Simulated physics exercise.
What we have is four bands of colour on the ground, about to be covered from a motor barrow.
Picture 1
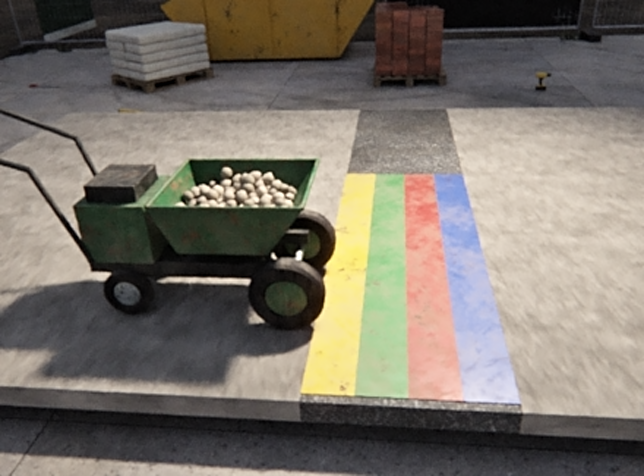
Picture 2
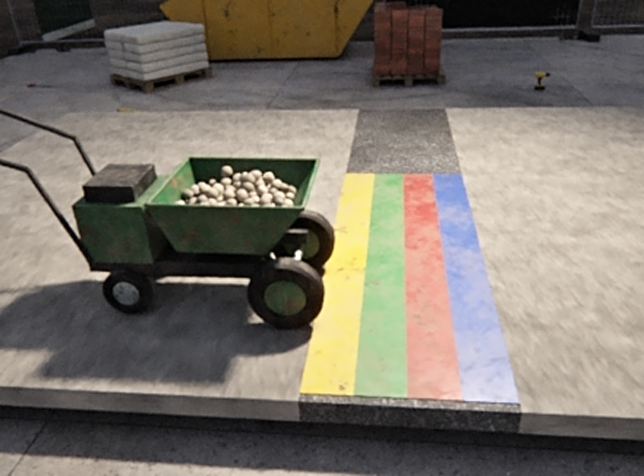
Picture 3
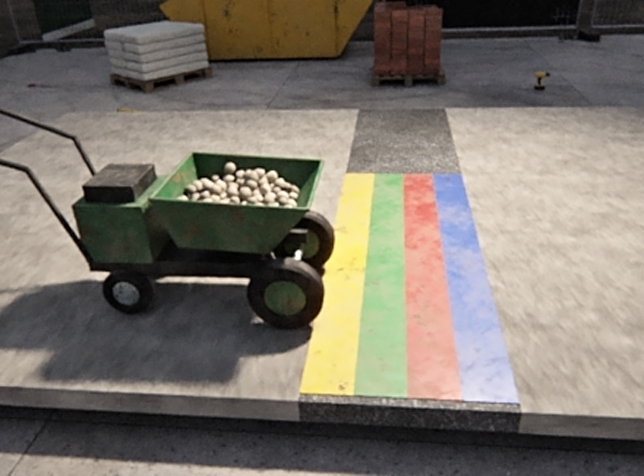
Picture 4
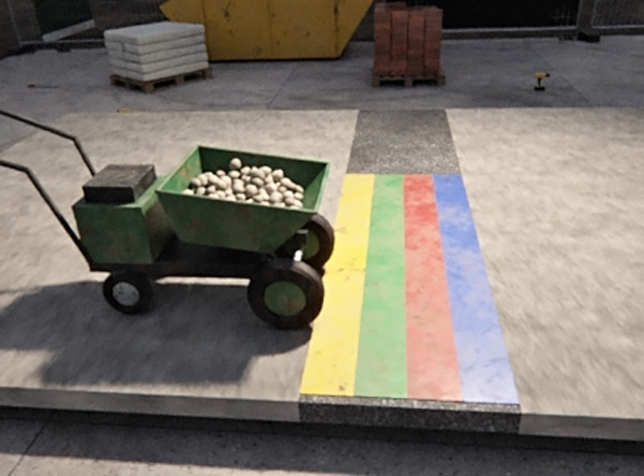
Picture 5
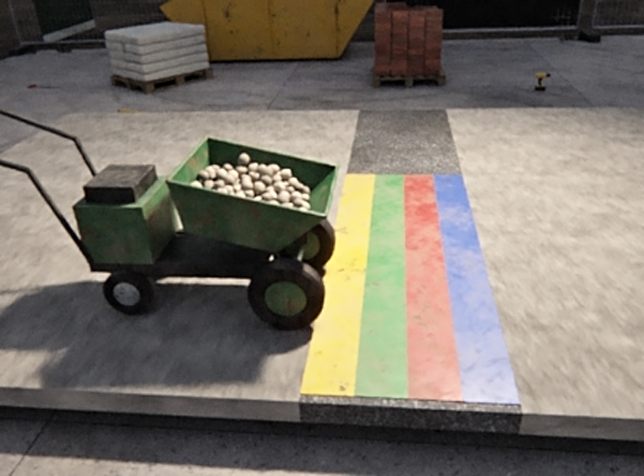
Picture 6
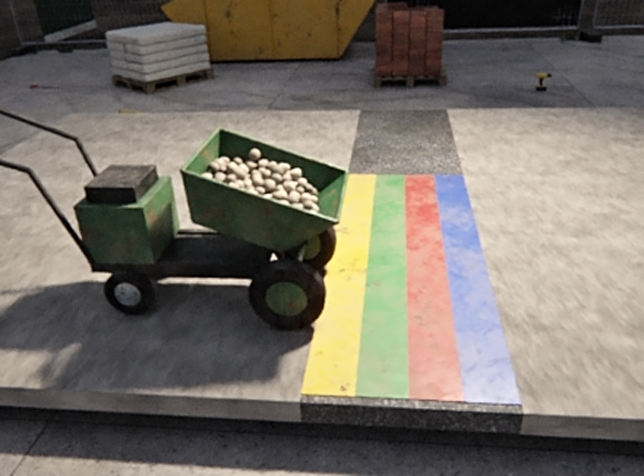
On a paved yard, a green barrow's skip of pebbles gradually tilts toward the coloured strips.
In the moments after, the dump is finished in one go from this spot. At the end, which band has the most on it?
Most covered: The red band.
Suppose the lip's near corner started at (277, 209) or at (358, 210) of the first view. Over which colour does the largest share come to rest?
In turn: The green strip; blue.
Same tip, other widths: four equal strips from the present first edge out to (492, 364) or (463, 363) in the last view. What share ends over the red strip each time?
The first gives 40 %, the second 30 %.
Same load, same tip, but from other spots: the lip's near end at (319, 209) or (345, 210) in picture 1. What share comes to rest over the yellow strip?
First some 0, then 0 per cent.
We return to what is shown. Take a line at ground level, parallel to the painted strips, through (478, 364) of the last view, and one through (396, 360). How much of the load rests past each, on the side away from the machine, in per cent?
About 20 and 90 per cent.
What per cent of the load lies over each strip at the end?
Yellow strip near 0; green strip near 20; red strip near 45; blue strip near 25.
Just after the last frame, skip tipped steeply; every one in the skip.
A moment on, skip tipped steeply; almost all in the skip; just a few over the green strip; just a few over the red strip; just a few falling.
Further on, skip tipped right over; roughly a third in the skip; about a tenth over the green strip; roughly a third over the red strip; roughly a quarter over the blue strip; just a few falling; just a few off the paint.
When it is over, skip tipped right over; just a few over the yellow strip; roughly a quarter over the green strip; roughly half over the red strip; roughly a quarter over the blue strip; about a tenth off the paint.
